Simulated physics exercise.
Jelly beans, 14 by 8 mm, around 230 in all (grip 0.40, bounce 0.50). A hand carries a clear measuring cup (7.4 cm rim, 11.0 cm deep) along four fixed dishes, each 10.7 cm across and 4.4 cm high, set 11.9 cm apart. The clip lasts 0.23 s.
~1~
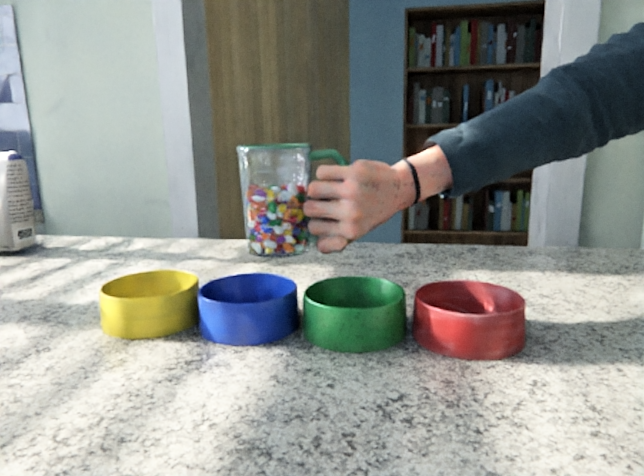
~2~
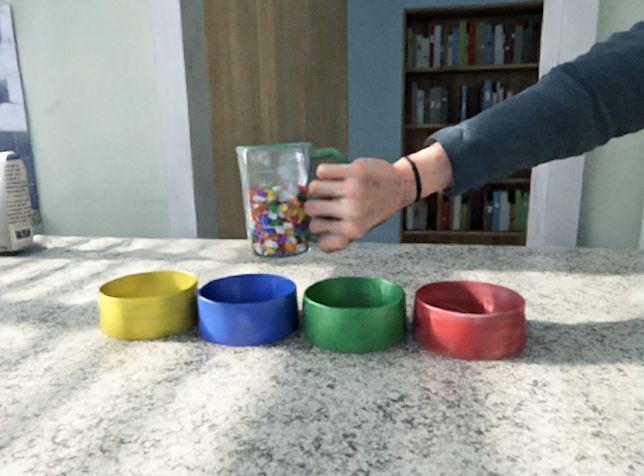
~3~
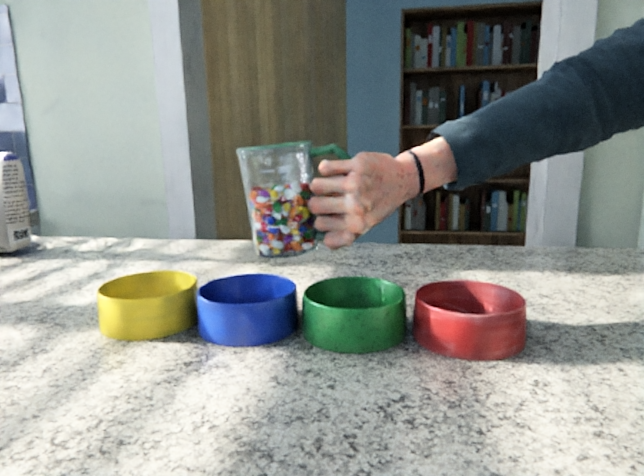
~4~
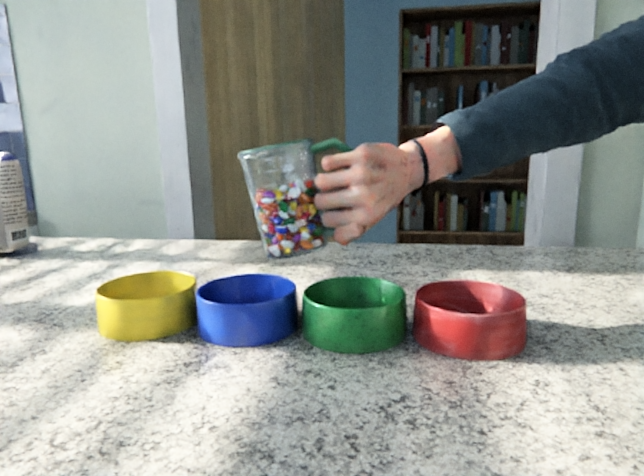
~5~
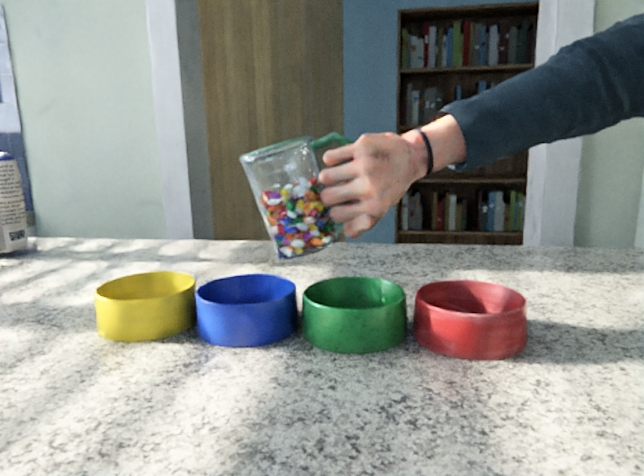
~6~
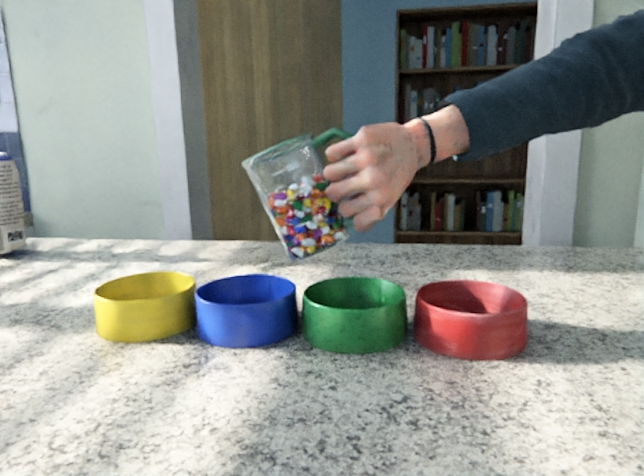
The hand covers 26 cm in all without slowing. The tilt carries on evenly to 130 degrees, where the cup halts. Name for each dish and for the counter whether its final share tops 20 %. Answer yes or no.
Red dish: No; blue dish: No; green dish: Yes; yellow dish: No; on the counter: No.
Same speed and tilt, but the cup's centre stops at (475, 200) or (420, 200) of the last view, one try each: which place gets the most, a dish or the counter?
Most goes to: Green, then green.
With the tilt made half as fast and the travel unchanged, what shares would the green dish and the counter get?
Then: Green 0, counter 0.
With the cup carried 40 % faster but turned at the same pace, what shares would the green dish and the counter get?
Green 10; counter 10.
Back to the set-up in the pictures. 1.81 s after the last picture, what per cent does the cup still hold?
Roughly 0 per cent.
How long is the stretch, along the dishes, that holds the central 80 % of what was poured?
Some 6 cm.
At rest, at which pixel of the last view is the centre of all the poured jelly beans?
Near (362, 313).
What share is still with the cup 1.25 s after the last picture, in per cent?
Some 0 per cent of the load.
Then, 0.75 s after the last picture, tilt 121 degrees; cup holds 85 %, green 10 %.
Then, 1.25 s after the last picture, tilt 130 degrees; cup holds 0 %, green 100 %.
Then, 1.81 s after the last picture, tilt 130 degrees; cup holds 0 %, green 100 %.
In the end, red 0 %, blue 0 %, green 100 %, yellow 0 %, counter 0 %.
